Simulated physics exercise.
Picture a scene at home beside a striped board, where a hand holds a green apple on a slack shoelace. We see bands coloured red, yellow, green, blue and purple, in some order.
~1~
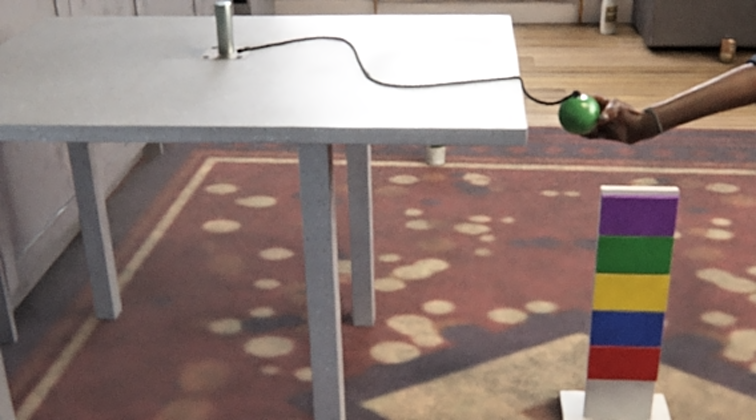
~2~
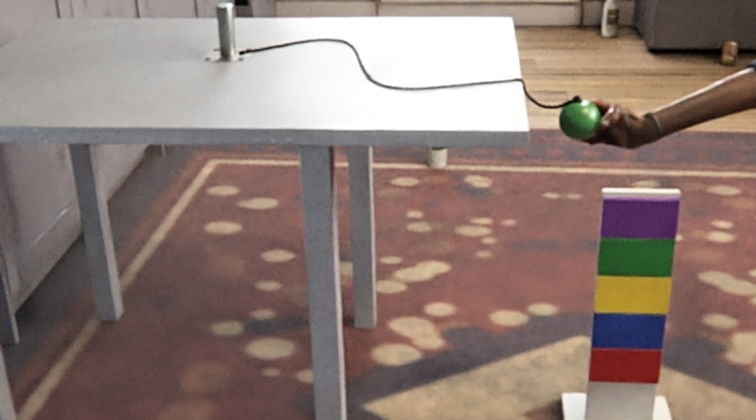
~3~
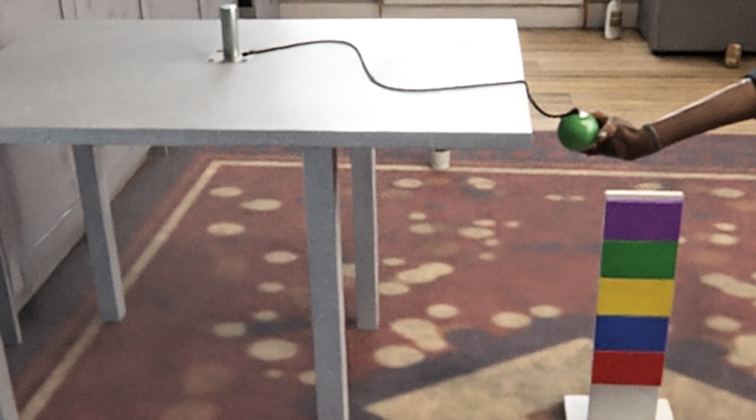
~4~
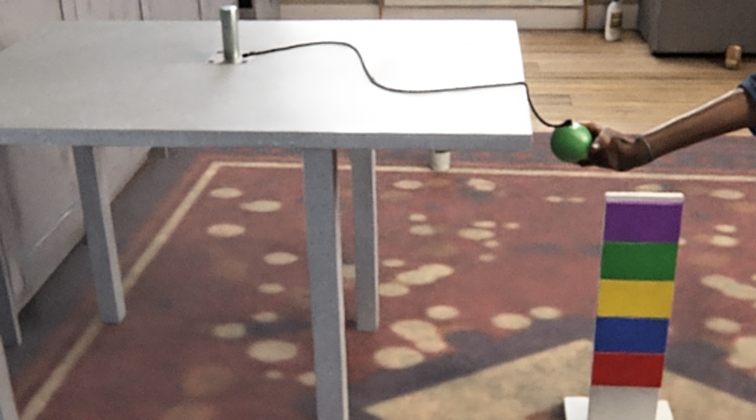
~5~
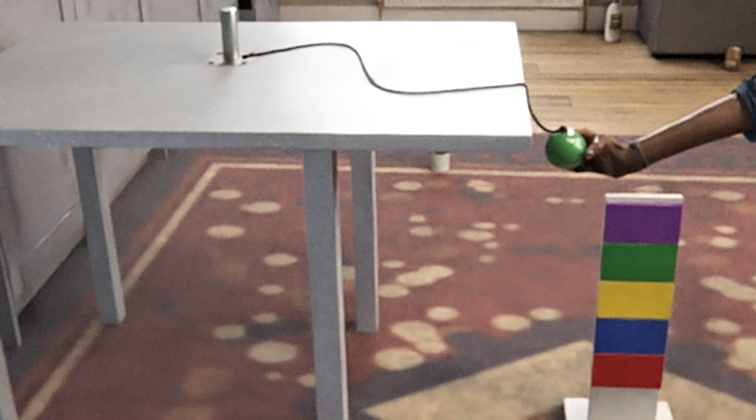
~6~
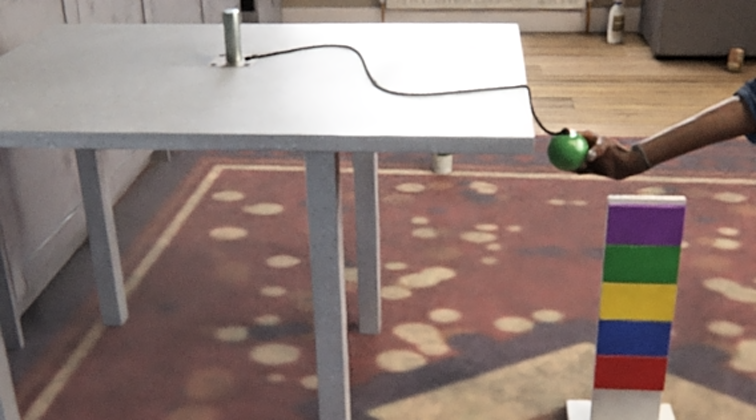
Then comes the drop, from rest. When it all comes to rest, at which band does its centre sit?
At yellow.
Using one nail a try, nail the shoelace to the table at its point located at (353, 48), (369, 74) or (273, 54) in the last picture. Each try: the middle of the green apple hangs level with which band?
Going through them one at a time, the answers are green; purple; yellow.
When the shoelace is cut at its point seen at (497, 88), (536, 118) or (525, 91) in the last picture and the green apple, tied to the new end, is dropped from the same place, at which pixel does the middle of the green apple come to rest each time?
Roughly at (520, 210) for the first, (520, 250) for the second and (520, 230) for the third.
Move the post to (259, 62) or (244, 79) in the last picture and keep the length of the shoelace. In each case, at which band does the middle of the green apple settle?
For the first it would be blue, for the second blue.
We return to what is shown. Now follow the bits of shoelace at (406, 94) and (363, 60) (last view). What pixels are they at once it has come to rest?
(525, 102) for the first, (419, 67) for the second.
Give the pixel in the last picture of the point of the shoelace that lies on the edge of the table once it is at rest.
Roughly (384, 89).
Soon after, apple near (555, 295); level with yellow.
Then, apple near (488, 256); level with yellow.
Further on, apple near (532, 286); level with yellow.
At rest, apple near (517, 284); level with yellow. Its middle rests at the yellow band.
